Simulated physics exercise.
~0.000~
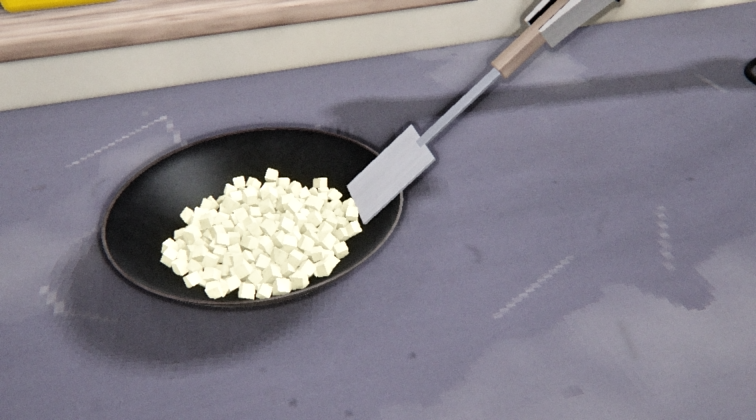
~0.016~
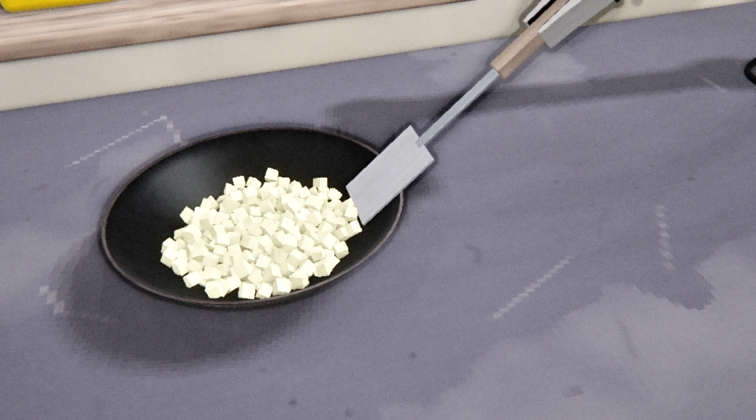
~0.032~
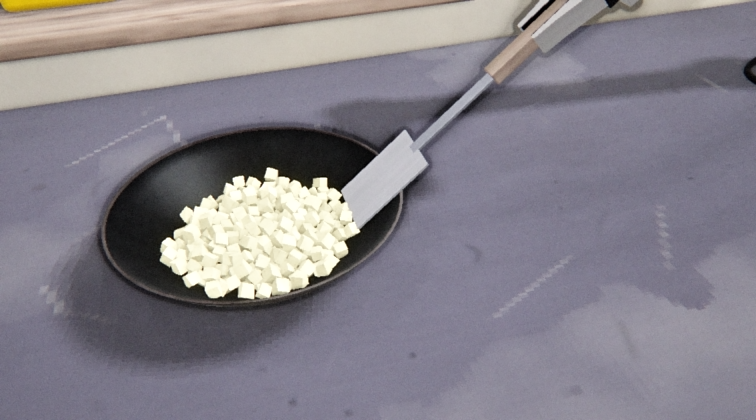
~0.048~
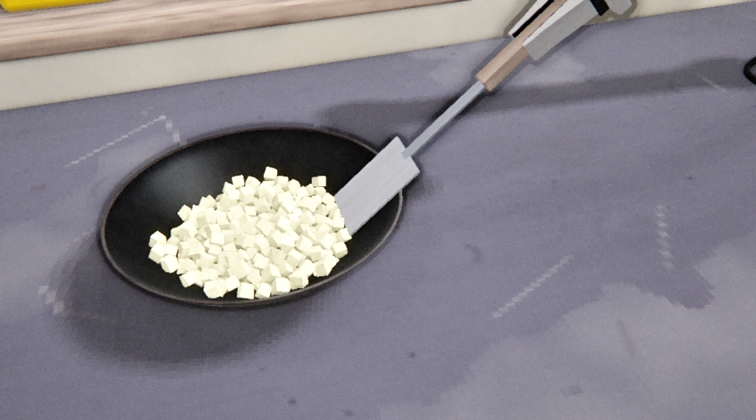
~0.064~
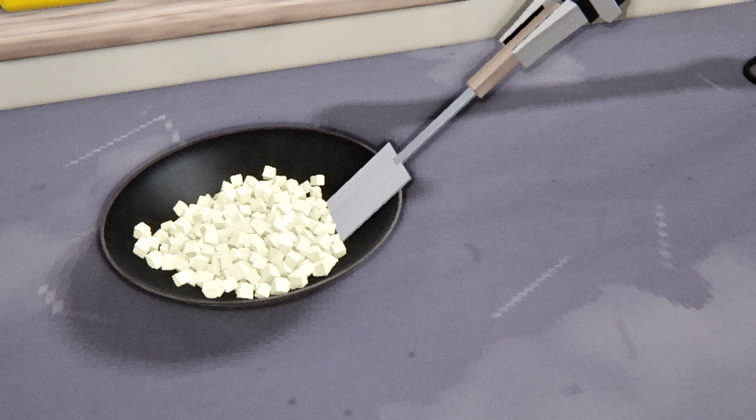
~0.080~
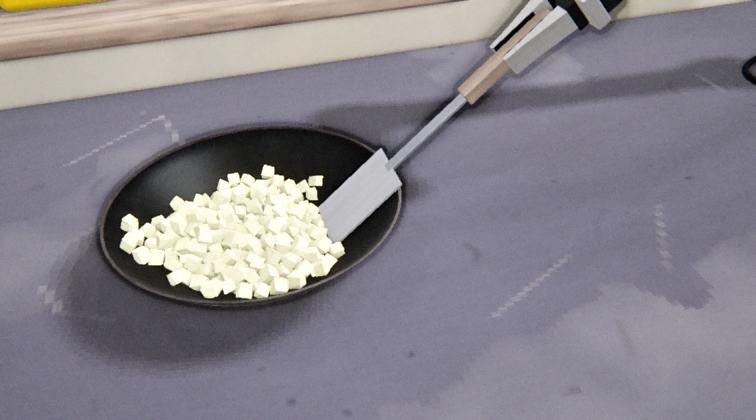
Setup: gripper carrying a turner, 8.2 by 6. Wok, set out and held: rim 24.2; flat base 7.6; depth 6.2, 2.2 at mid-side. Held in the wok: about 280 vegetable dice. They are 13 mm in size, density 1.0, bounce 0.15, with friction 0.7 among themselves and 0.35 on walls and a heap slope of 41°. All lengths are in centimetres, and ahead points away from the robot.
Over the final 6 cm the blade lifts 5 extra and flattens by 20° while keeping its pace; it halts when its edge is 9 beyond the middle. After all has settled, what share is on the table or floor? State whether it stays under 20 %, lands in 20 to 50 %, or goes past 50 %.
It lands in 20 to 50 %.
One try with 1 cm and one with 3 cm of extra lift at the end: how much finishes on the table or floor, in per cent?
It comes to around 35 per cent on the first try and around 40 per cent on the second.
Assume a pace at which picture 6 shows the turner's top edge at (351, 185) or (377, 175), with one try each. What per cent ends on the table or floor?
Close to 60 per cent in the first try and close to 50 per cent in the second.
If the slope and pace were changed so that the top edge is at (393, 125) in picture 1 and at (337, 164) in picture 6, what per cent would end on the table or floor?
55 per cent.
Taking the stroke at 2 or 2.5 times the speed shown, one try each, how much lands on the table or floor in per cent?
Around 60 per cent and around 60 per cent.
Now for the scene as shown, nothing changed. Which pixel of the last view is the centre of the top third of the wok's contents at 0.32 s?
Centre: Approx. (139, 217) in the last view.
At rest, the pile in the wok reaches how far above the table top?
Height at rest: Roughly 6.5 cm.
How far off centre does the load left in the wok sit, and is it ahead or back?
Ahead, by about 3.0 cm.
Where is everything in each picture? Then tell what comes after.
The first frame shows turner top edge at (423, 141), sloping 40°; upper third of the load around (266, 224), from x 170 to 355, top at y 175; 284 in the wok.
The second frame shows turner top edge at (422, 142), sloping 40°; upper third of the load around (266, 224), from x 170 to 355, top at y 175.
The third frame shows turner top edge at (417, 147), sloping 40°; upper third of the load around (264, 225), from x 170 to 350, top at y 175.
The fourth frame shows turner top edge at (408, 153), sloping 40°; upper third of the load around (253, 229), from x 160 to 345, top at y 175.
The fifth frame shows turner top edge at (400, 160), sloping 40°; upper third of the load around (239, 230), from x 145 to 340, top at y 175.
The sixth frame shows turner top edge at (391, 166), sloping 40°; upper third of the load around (228, 231), from x 130 to 335, top at y 170; 284 in the wok.
By 0.20 s, sloping 40°, highest piece 8 above the table; 280 in the wok, 4 on the blade or in flight.
By 0.32 s, sloping 32°, highest piece 9 above the table; 258 in the wok, 7 on the table or floor, 19 on the blade or in flight.
By 0.58 s, sloping 20°, highest piece 7 above the table; 171 in the wok, 99 on the table or floor, 14 on the blade or in flight.
By 1.63 s, sloping 20°, highest piece 7 above the table; 171 in the wok, 113 on the table or floor.
Final count, 171 in the wok, 113 on the table or floor. That is 40 % on the table or floor.
